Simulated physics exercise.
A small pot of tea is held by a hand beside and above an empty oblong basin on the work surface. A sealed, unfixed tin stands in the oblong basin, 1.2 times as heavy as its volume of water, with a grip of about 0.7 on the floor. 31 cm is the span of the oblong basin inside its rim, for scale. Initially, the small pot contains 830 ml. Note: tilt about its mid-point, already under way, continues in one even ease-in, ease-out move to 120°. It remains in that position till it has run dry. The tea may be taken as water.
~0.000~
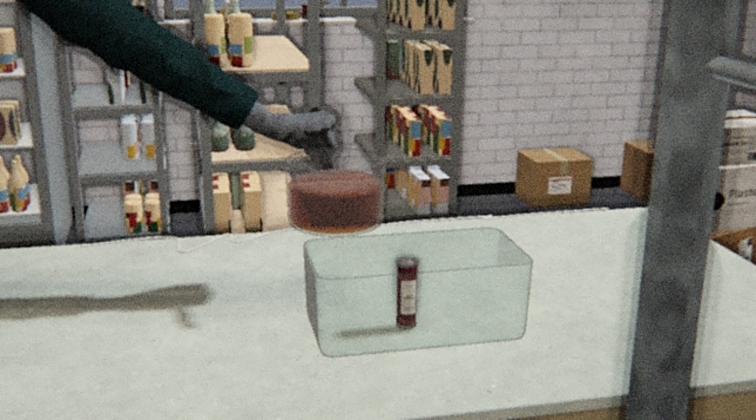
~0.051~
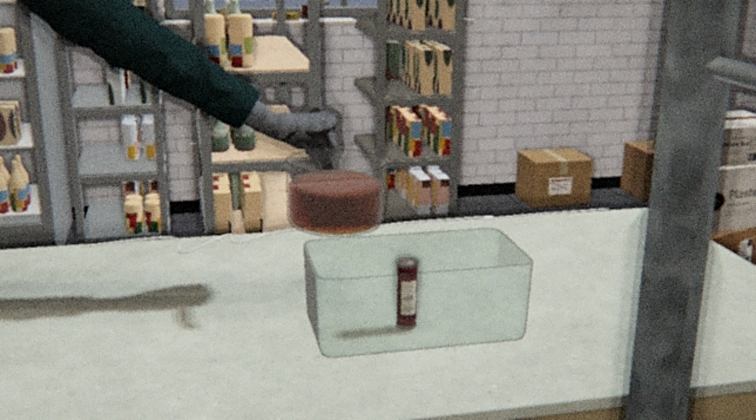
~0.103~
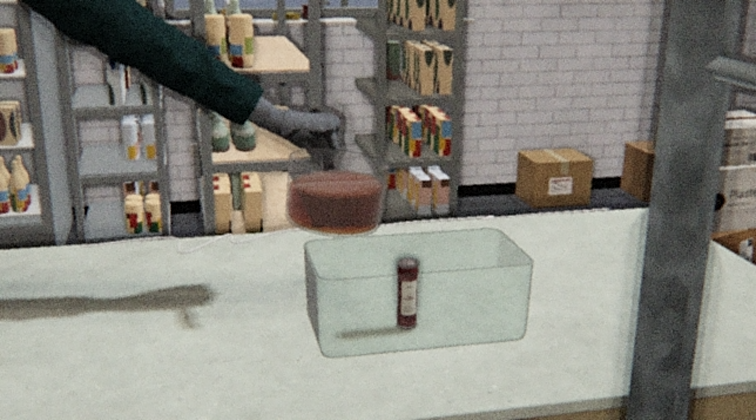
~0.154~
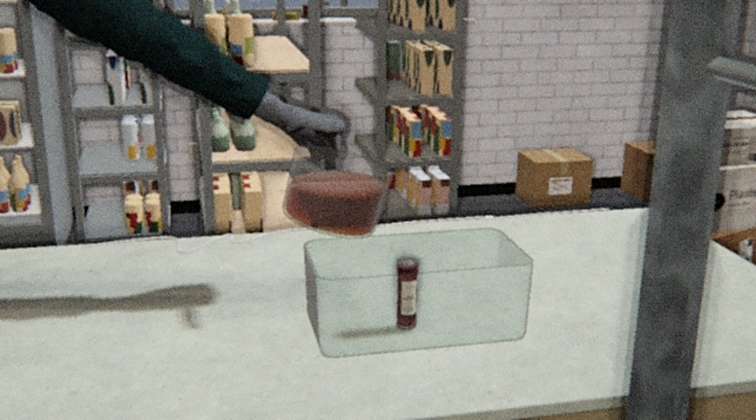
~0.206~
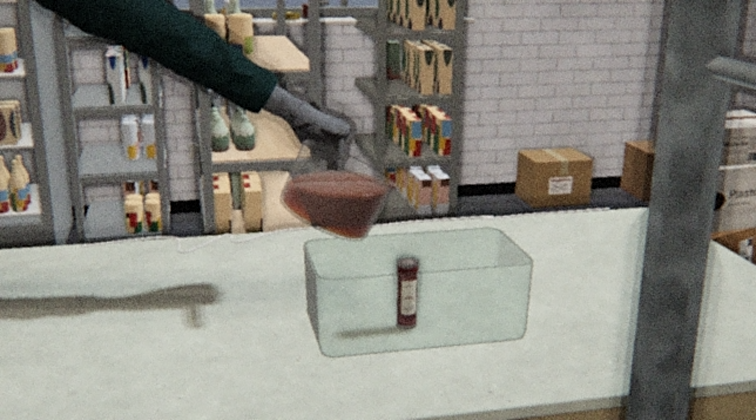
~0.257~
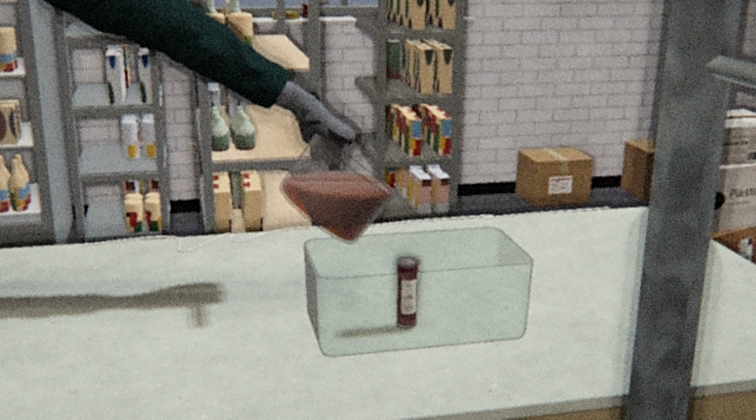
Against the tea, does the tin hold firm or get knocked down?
It fails to stay erect.
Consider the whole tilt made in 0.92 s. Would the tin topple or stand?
So the tin will hold steady.
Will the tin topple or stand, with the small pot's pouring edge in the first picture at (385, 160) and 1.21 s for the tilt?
Then the tin remains standing.
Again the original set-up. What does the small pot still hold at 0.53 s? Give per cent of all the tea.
Still held: Roughly 30 % of the total.
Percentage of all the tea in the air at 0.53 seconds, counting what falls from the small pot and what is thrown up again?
Around 26 in a hundred.
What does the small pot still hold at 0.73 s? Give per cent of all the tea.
Near 3 in a hundred.
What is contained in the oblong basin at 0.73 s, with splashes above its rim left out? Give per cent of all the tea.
Some 94 per cent.
Then, 0.53 s in, the tilt is 108° and 29 per cent is still to pour; the tin stands where it began.
Then, 0.73 s in, the tilt is 120° and 3 per cent is still to pour; the tin leans 6°.
Then, 0.94 s in, the tilt is 120° and 0 per cent is still to pour; the tin leans 28°.
Then, 1.17 s in, the tilt is 120° and 0 per cent is still to pour; the tin lies on its side.
Finally, the tin lies on its side.
